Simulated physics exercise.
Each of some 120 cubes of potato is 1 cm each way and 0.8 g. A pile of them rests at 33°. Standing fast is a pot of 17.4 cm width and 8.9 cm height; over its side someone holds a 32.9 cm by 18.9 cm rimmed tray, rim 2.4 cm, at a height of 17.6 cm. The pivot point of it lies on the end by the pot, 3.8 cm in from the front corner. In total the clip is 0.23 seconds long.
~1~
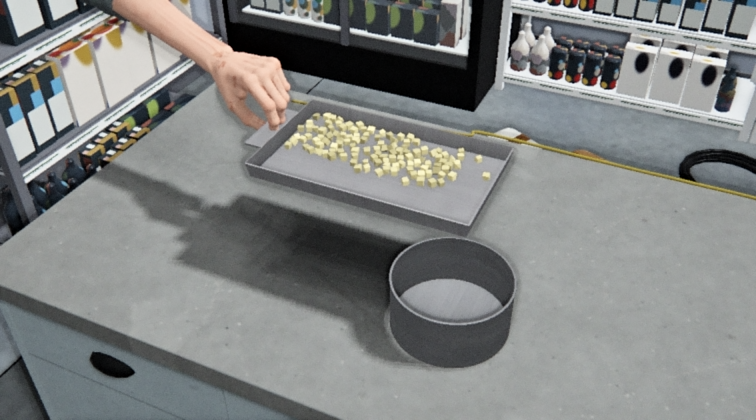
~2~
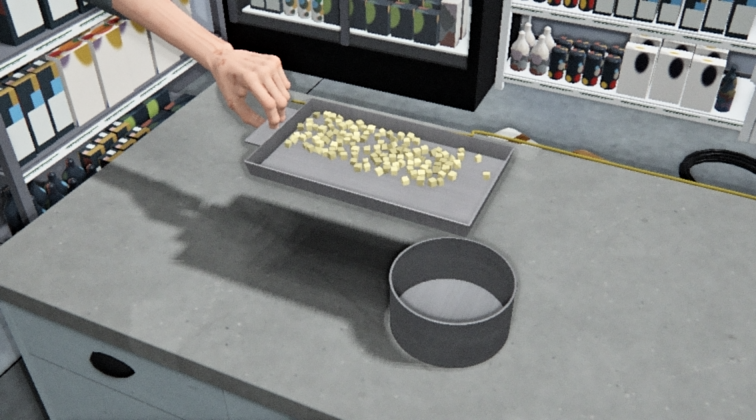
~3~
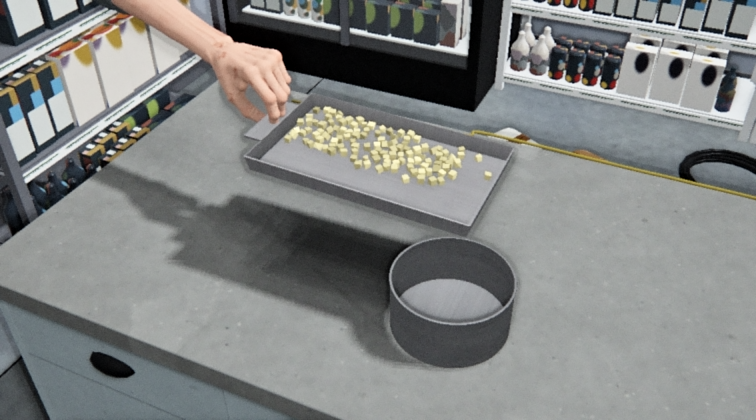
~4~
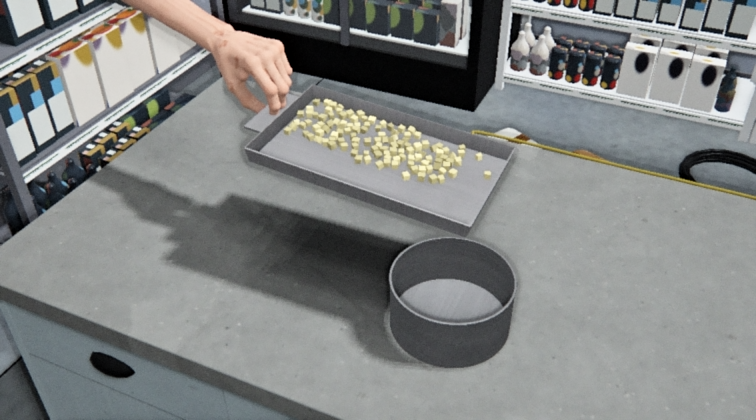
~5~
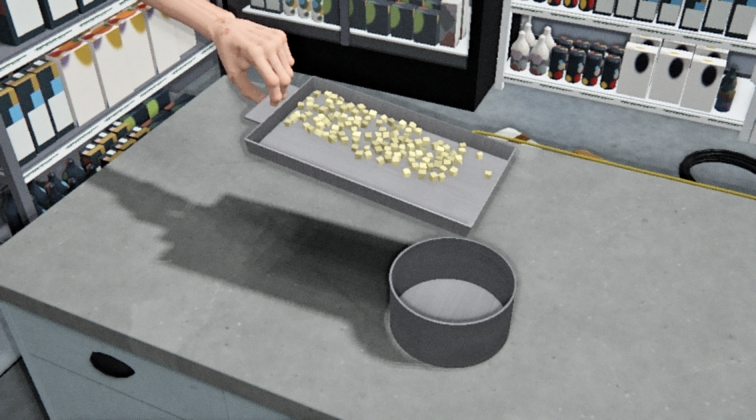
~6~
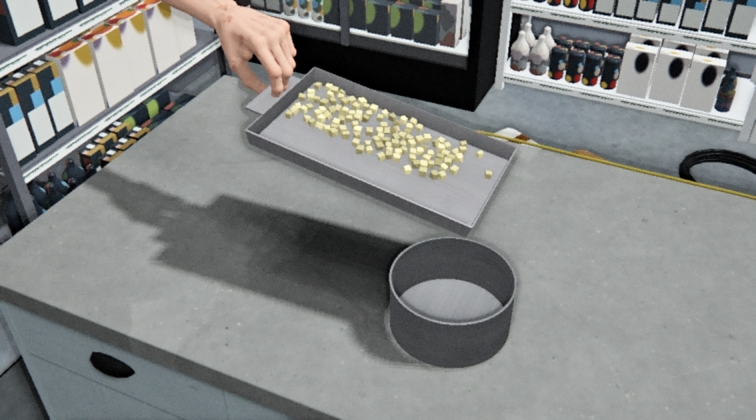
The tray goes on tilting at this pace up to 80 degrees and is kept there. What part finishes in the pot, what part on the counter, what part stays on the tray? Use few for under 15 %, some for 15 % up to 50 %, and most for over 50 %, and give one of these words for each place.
Pot: Few, counter: Some, left on the tray: Most.
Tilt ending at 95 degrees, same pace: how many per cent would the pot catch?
In that case some 15 per cent.
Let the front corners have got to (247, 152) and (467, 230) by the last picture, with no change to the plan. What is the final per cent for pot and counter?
Pot: 20, counter: 35.
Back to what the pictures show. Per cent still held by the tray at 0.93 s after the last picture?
Reading: Approx. 70%.
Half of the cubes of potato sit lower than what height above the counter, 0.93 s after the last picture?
Some 20 cm above the counter.
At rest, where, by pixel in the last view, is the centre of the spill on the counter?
(638, 336), about.
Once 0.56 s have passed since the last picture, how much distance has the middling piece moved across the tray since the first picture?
By then it sits near 5 cm from where it began.
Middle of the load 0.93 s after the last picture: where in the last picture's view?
Approx. (502, 185).
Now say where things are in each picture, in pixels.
The first frame shows tray tilt 0 degrees, front corners at (249, 162) and (467, 222); middle of the pieces at (377, 150); pot at (453, 278).
The second frame shows tray tilt 1 degrees, front corners at (249, 160) and (467, 223); middle of the pieces at (377, 149).
The third frame shows tray tilt 2 degrees, front corners at (249, 155) and (467, 223); middle of the pieces at (377, 147).
The fourth frame shows tray tilt 5 degrees, front corners at (249, 147) and (468, 223), lowest corner right front; middle of the pieces at (377, 142).
The fifth frame shows tray tilt 7 degrees, front corners at (249, 138) and (469, 223), lowest corner right front; middle of the pieces at (378, 137).
The sixth frame shows tray tilt 10 degrees, front corners at (250, 130) and (470, 224), lowest corner right front; middle of the pieces at (379, 132); pot at (453, 278).
Then, 0.56 s after the last picture, tilt 43 degrees; the tray holds 100 %, the pot 0 %.
Then, 0.93 s after the last picture, tilt 65 degrees; the tray holds 70 %, the pot 0 %.
Then, 1.40 s after the last picture, tilt 80 degrees; the tray holds 60 %, the pot 5 %.
In the end, pot 5 %, counter 40 %, tray 60 %.
